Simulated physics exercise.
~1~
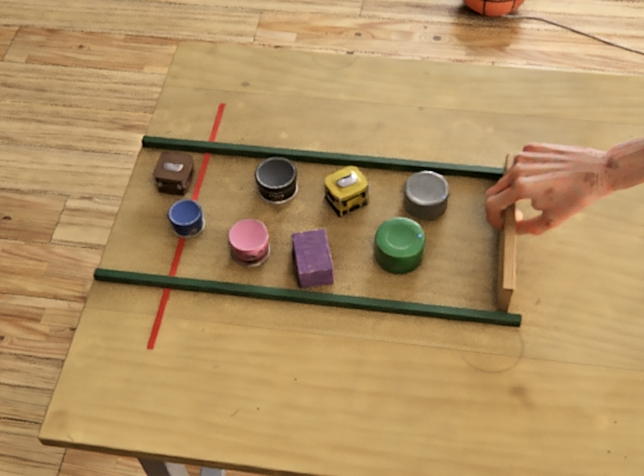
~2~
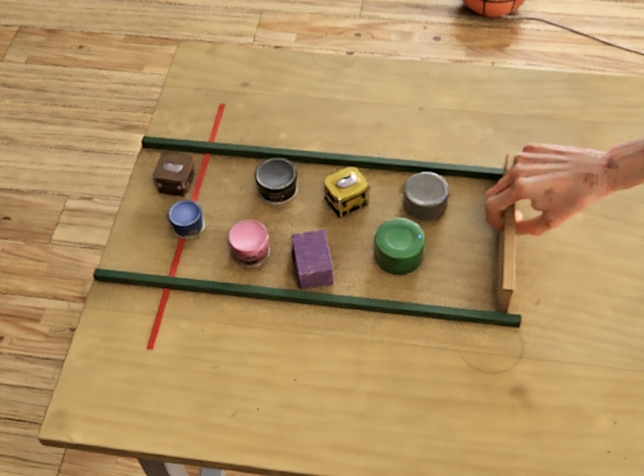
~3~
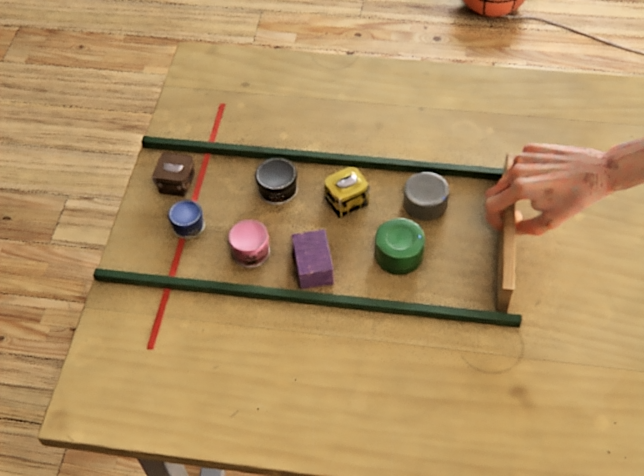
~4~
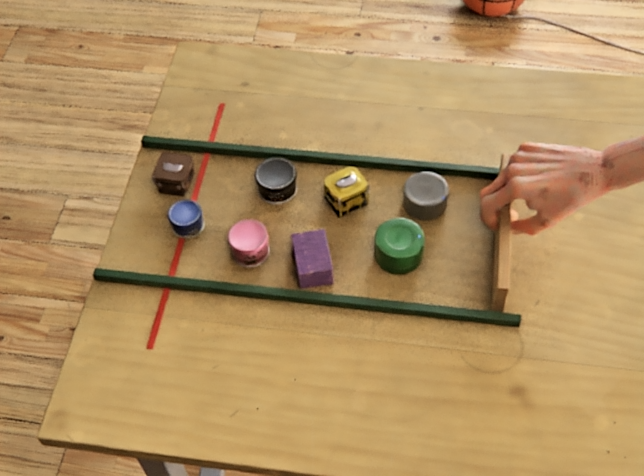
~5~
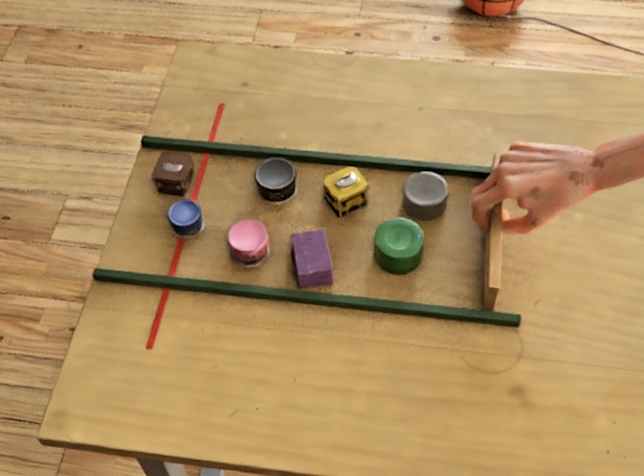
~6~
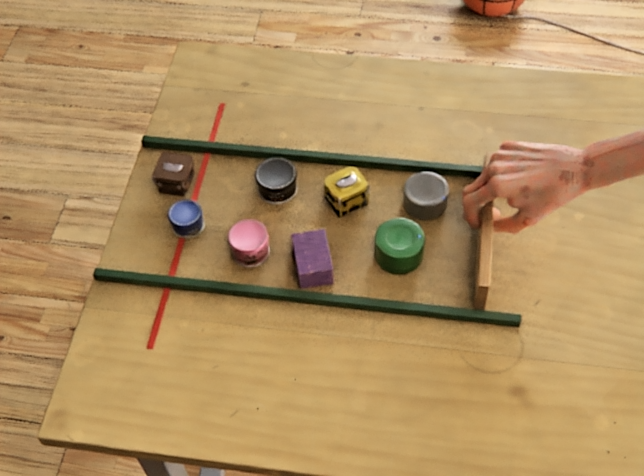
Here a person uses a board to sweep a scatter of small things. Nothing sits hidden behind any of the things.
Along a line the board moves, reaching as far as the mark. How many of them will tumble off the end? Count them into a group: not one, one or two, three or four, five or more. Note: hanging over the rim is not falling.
Group: One or two.
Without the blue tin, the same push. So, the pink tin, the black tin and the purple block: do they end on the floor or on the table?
The pink tin keeps its place, the black tin ends up down and the purple block keeps its place.
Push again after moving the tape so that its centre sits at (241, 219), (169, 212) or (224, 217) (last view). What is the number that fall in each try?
Result per try: 0; 5; 1.
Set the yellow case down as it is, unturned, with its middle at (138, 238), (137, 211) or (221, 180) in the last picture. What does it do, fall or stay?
Well, the yellow case does not stay; it does not stay; it does not stay.
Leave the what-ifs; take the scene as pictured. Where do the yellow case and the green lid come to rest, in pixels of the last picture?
Reading them off: First (138, 168); then (162, 215).
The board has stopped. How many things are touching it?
In total, 3.
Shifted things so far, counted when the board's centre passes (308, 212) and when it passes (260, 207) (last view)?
First position 6; second position 8.
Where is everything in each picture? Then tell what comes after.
Brown case (175, 174); blue tin (187, 219); pink tin (250, 243); board (507, 231); tape (190, 214), in the first frame.
Blue tin (187, 220); black tin (277, 181), in the second frame.
Pink tin (250, 244); grey lid (426, 197), in the third frame.
Brown case (175, 174); purple block (312, 259), in the fourth frame.
Blue tin (186, 219); yellow case (346, 191), in the fifth frame.
Brown case (175, 174); blue tin (187, 219); pink tin (249, 243); board (485, 229); tape (190, 214), in the sixth frame.
A little later, none off yet; brown case at rest near (175, 174); blue tin at rest near (187, 219); pink tin at rest near (249, 243).
Next, none off yet; brown case at rest near (175, 174); blue tin at rest near (187, 219); pink tin shifted a little near (238, 241).
Later still, none off yet; brown case shifted about its own width near (127, 174); blue tin shifted about its own width near (173, 209); pink tin shifted well along near (165, 235).
When it is over, the number that fall off is one or two; down, black tin and brown case.
